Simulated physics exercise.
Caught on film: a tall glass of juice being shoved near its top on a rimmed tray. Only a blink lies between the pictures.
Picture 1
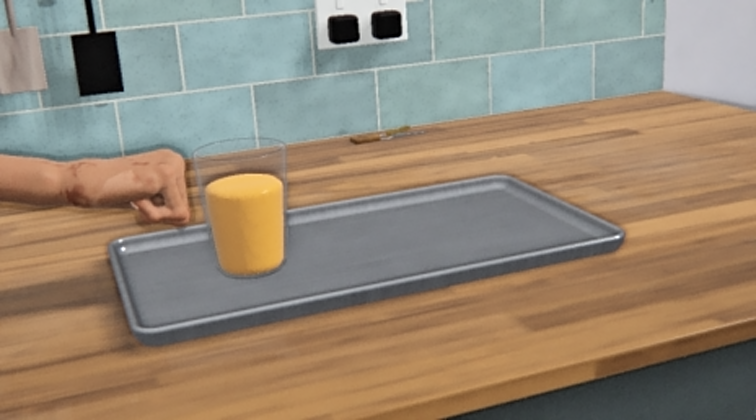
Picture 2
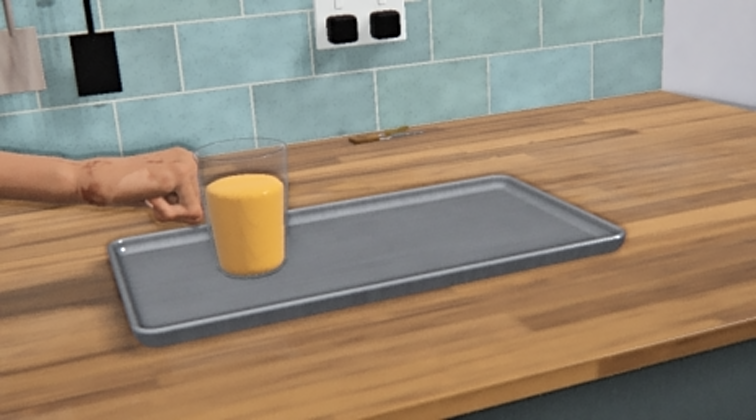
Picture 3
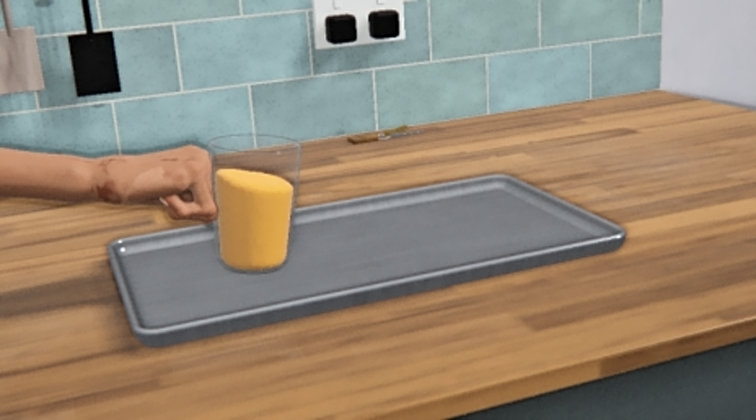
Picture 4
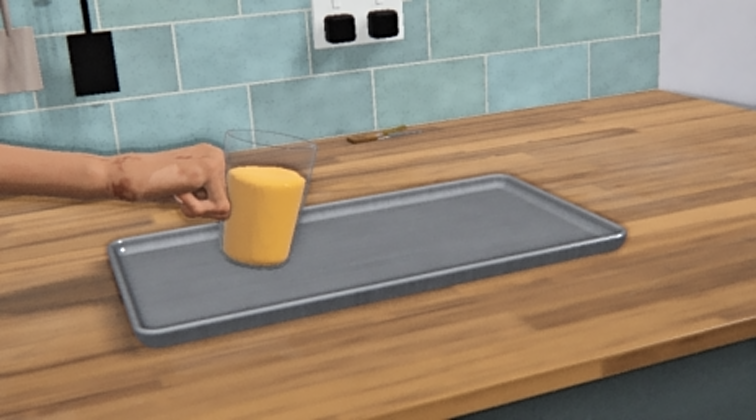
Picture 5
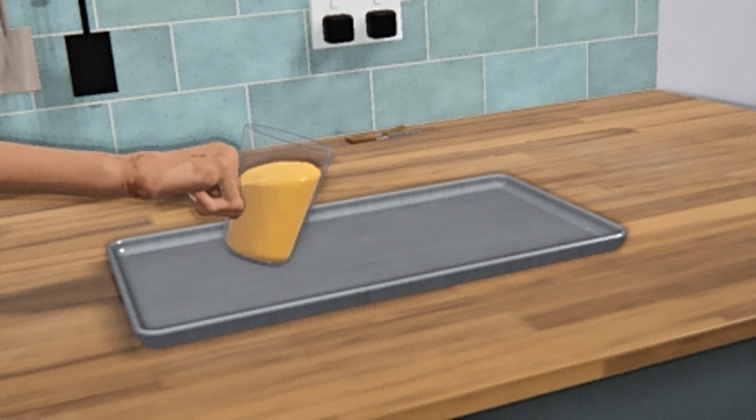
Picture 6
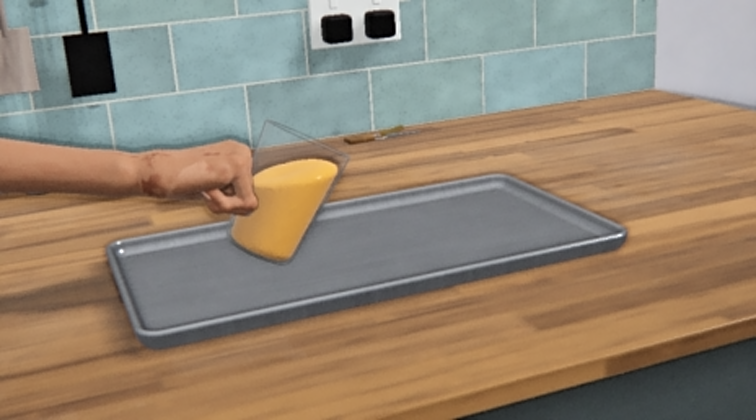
A hand at the left pushes the upper part of a clear glass of orange-yellow juice on a grey rimmed tray, seen from slightly above on a striped wooden worktop. Behind are pale blue-green tiles, a white double socket and two hanging utensils, one black. The knuckles meet the upright glass, which shifts slightly right, then leans steadily further rightward as the juice tilts and sways inside.
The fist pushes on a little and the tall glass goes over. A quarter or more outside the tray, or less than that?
In the end over a quarter gets off the tray.
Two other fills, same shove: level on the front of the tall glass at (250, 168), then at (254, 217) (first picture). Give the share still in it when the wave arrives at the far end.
In turn 50 and 45 in a hundred.
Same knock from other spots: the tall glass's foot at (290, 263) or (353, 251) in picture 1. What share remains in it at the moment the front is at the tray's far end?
In turn 55 and 80 in a hundred.
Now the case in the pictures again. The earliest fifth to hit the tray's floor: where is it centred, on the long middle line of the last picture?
Close to (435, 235).
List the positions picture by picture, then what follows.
In the first picture, it leans 0°; its right rim is at (282, 145); the juice meets the walls at (204, 190) and (279, 178); the tray's far rim is at (559, 202); the tray is clear ahead.
In the second picture, it leans 0°; its right rim is at (283, 145); the juice meets the walls at (204, 190) and (279, 178).
In the third picture, it leans 7°; its right rim is at (298, 145); the juice meets the walls at (214, 172) and (289, 181).
In the fourth picture, it leans 14°; its right rim is at (313, 146); the juice meets the walls at (227, 172) and (302, 174).
In the fifth picture, it leans 22°; its right rim is at (329, 150); the juice meets the walls at (237, 184) and (317, 164).
In the sixth picture, it leans 30°; its right rim is at (344, 156); the juice meets the walls at (247, 186) and (335, 161).
A moment on, the tall glass lies on its side and 100 per cent is in the glass, 0 on the tray and 0 above or beyond its rim.
Next, the tall glass lies on its side and 56 per cent is in the glass, 38 on the tray and 6 above or beyond its rim.
Then the tall glass lies on its side and 31 per cent is in the glass, 50 on the tray and 19 above or beyond its rim.
Later the tall glass lies on its side and 16 per cent is in the glass, 42 on the tray and 43 above or beyond its rim.
At rest 58 per cent is held by tray and glass, 42 is off the tray.
